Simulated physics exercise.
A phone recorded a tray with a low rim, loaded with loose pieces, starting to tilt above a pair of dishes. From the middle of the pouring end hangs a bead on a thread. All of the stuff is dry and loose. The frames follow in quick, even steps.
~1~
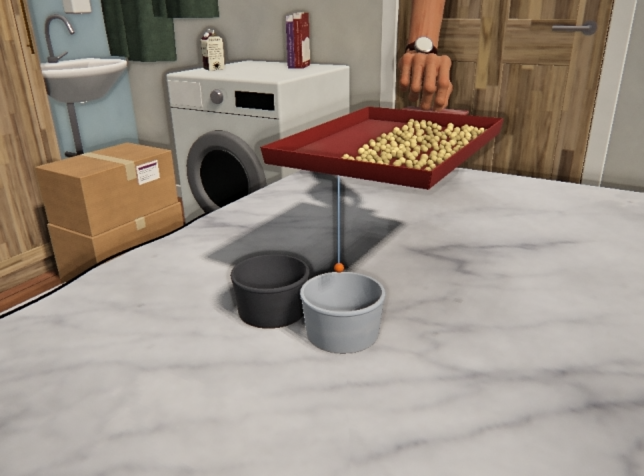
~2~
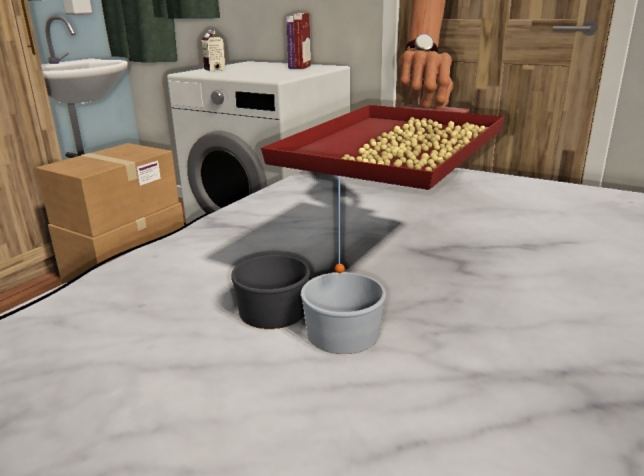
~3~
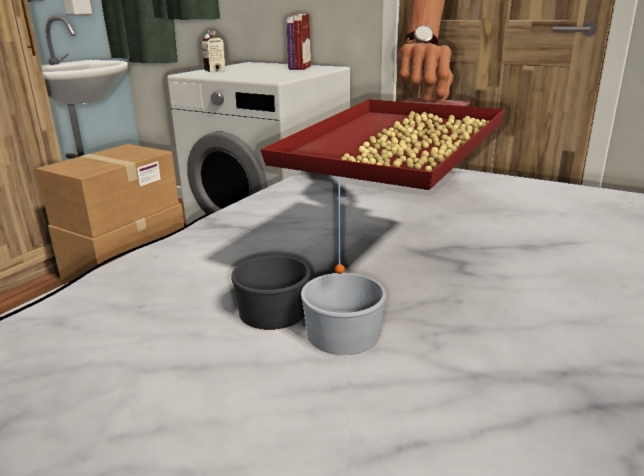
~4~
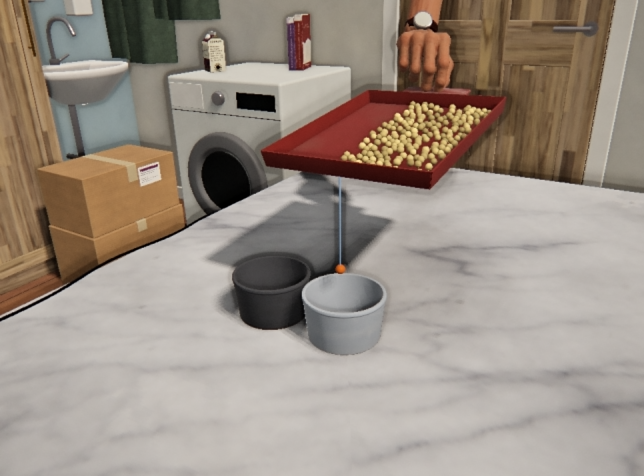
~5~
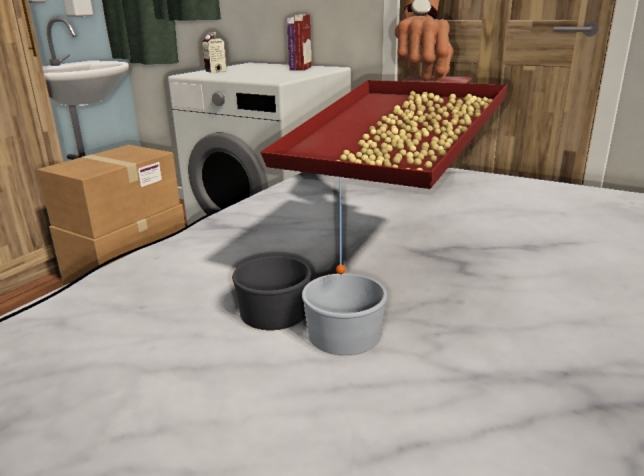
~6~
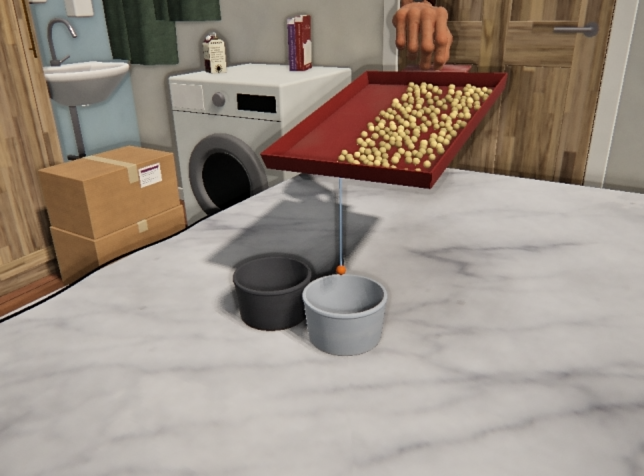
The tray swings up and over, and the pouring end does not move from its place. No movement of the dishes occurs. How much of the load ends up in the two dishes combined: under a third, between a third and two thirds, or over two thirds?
Lands in the middle range.
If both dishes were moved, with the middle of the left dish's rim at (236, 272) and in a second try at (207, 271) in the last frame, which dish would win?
First spot: The dish on the right-hand side; second spot: The dish on the right-hand side.
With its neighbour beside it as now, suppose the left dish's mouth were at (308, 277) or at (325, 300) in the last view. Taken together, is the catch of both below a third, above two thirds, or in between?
Run 1 - under a third; run 2 - one to two thirds.
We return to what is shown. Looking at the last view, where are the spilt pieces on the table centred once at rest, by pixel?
Estimate: About (258, 392).
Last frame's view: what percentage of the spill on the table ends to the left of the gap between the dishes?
That comes to about 70 per cent of the pieces.
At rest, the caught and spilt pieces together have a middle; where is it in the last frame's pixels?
(291, 324).
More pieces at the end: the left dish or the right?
That would be the left-hand one.
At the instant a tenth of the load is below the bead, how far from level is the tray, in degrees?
I'd say close to 100 degrees.
Soon after the last picture, tray tipped steeply; nearly all on the tray; a stray few in the left dish; a stray few outside both; a stray few in the air.
A little later, tray tipped right over; about two thirds on the tray; a stray few in the left dish; a stray few outside both; about a quarter in the air.
Later still, tray tipped past a quarter turn; a small part in the right dish; about a third in the left dish; about half outside both.
By the end, tray tipped past a quarter turn; a small part in the right dish; about a third in the left dish; about half outside both.
